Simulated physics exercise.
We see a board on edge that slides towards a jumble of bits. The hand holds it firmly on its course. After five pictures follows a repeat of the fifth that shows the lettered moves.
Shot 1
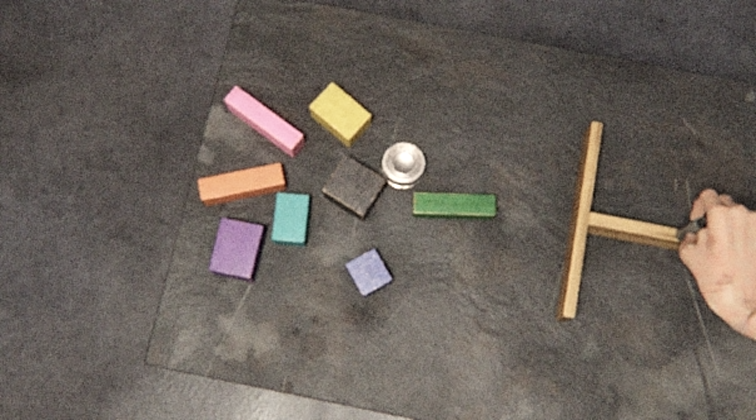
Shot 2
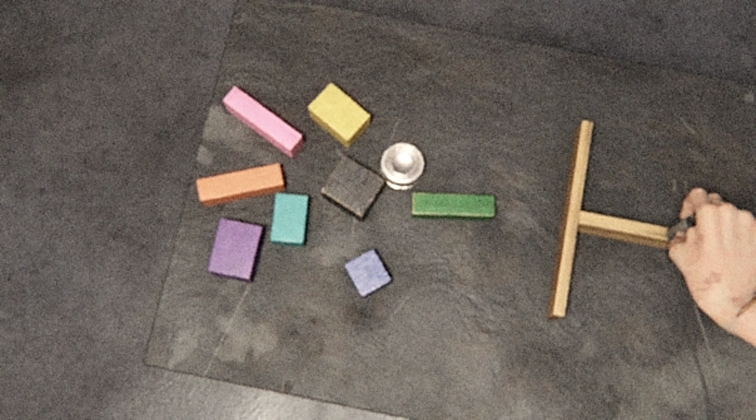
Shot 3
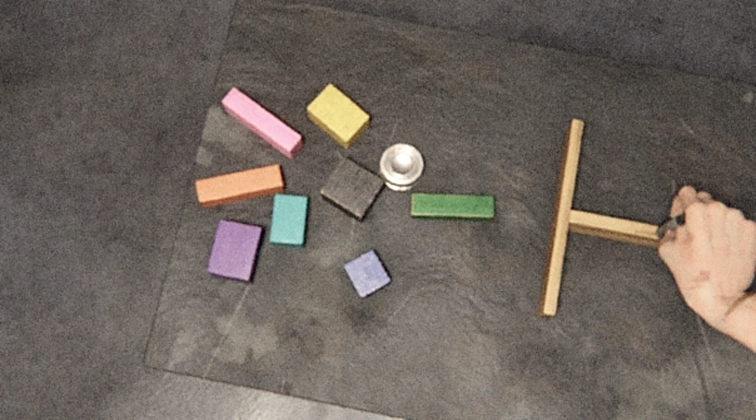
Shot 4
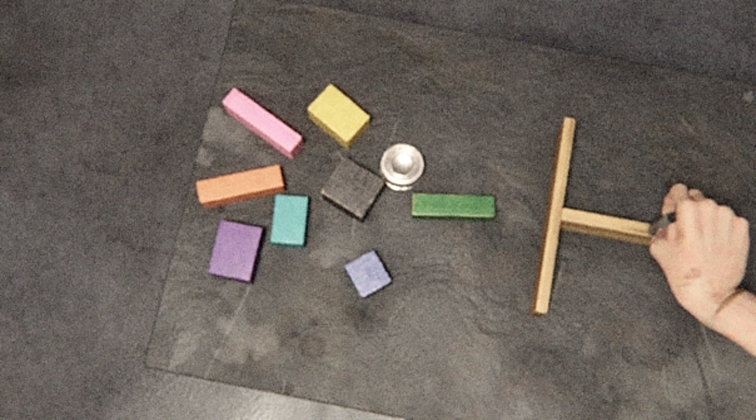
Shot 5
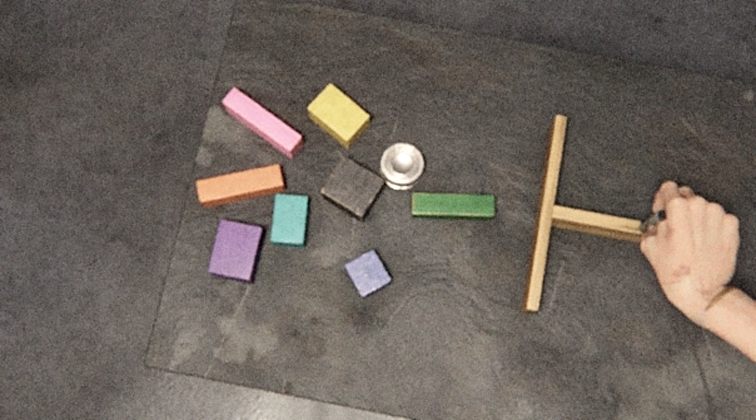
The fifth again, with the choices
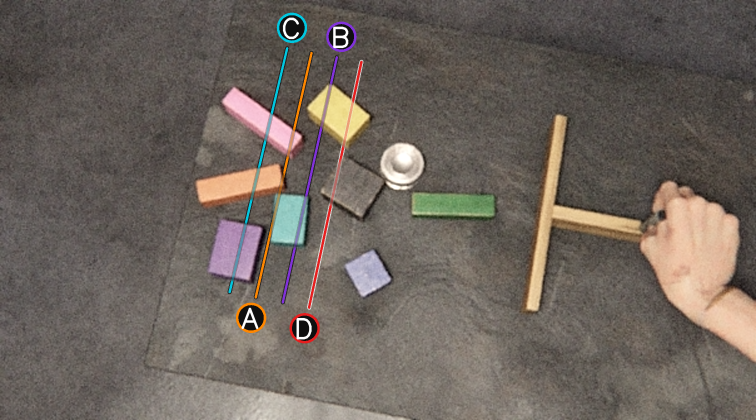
On a dark, slate-like surface, a hand at the right slides a T-shaped wooden tool slowly leftward towards scattered coloured blocks and a small silvery metal piece, all of which stay in place with a gap still between.
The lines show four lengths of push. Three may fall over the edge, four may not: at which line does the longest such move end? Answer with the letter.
Line C.
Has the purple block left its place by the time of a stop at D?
No.
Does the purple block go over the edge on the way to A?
No.
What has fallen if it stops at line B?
It is the orange bar.
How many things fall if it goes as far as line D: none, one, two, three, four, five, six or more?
By then, one.
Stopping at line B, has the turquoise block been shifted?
Yes.
On the marked copy, A at (285, 171); B at (311, 176); C at (259, 166); D at (336, 180).
Taking C. A third of the way, board (444, 190); black block (330, 185); green bar (394, 196).
Two thirds of the way, board (340, 171); orange bar over the edge; pink stick (232, 100).
When it is over, board (260, 156); black block over the edge; orange bar over the edge; two fallen.
As for the rest, A is within the limit but short; B is within the limit but short; D is within the limit but short.
